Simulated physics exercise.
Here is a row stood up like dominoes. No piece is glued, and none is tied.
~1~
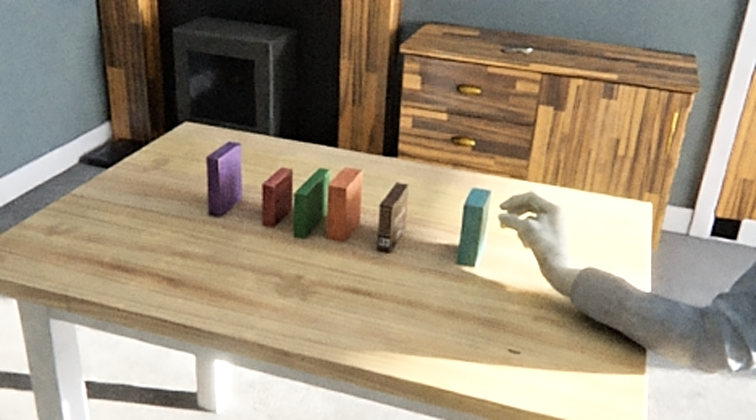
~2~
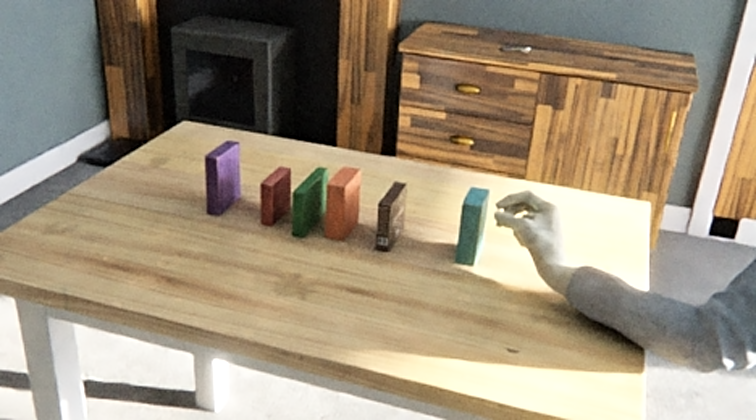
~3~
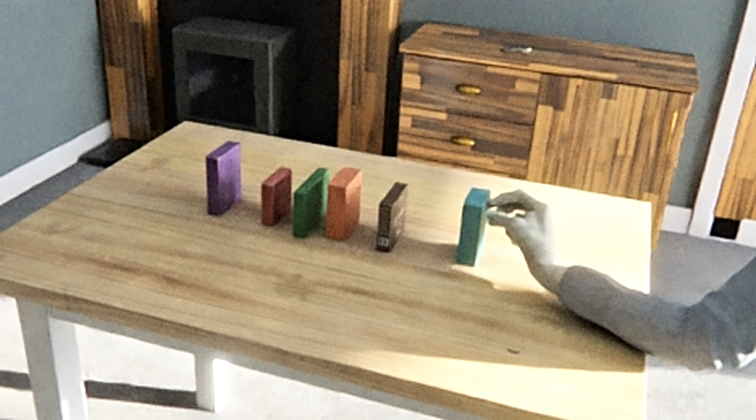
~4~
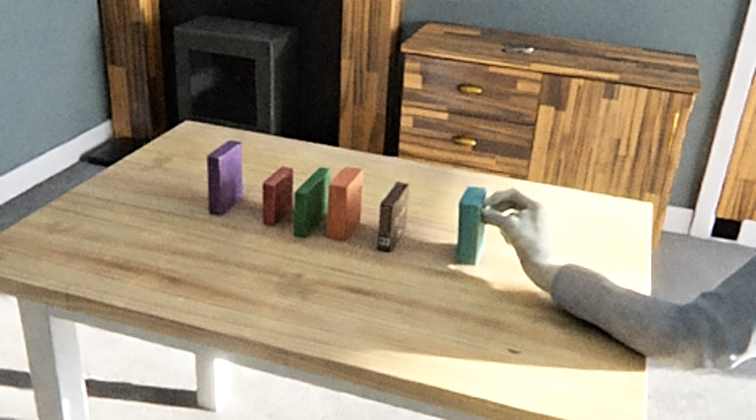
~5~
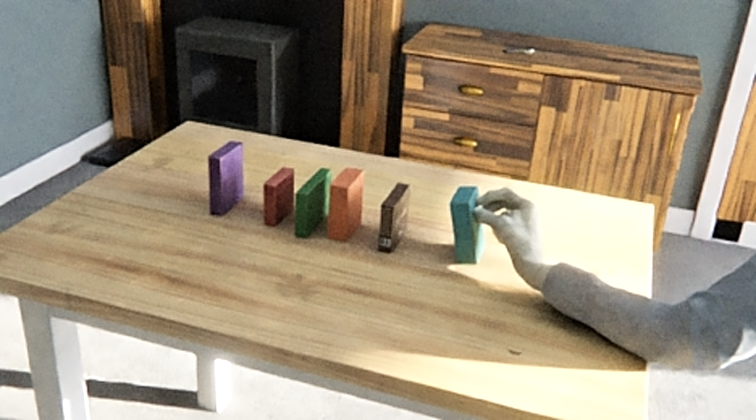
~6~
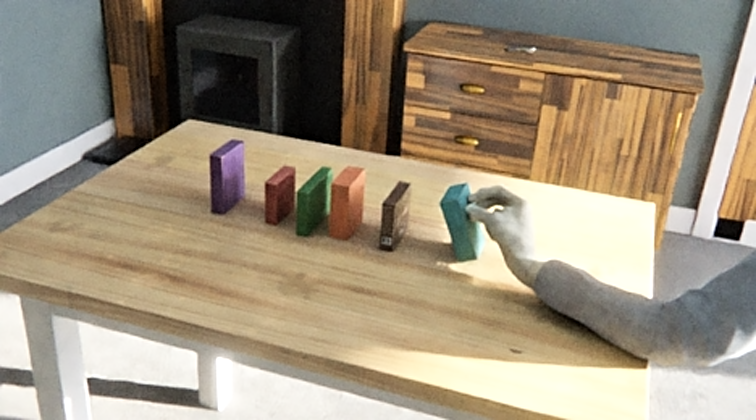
A grey-looking arm reaches in from the right over a pale wooden table, seen from slightly above in a room with a dark stove and a patterned wood cabinet behind. Standing in a spaced row from left to right are purple, red, green, orange, dark brown and turquoise pieces. The hand moves left to the turquoise piece and pushes its top, tilting it leftward, while the others stay upright.
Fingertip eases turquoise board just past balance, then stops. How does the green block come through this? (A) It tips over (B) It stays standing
B.
Then, 0.20 s on from there, turquoise board 83° over.
Then, 0.30 s on from there, turquoise board 90° over; brown packet turned 18° from how it was put.
In the end, left askew, brown packet; the other 3 unmoved. At the end, from the last picture's camera, green block near (315, 201).
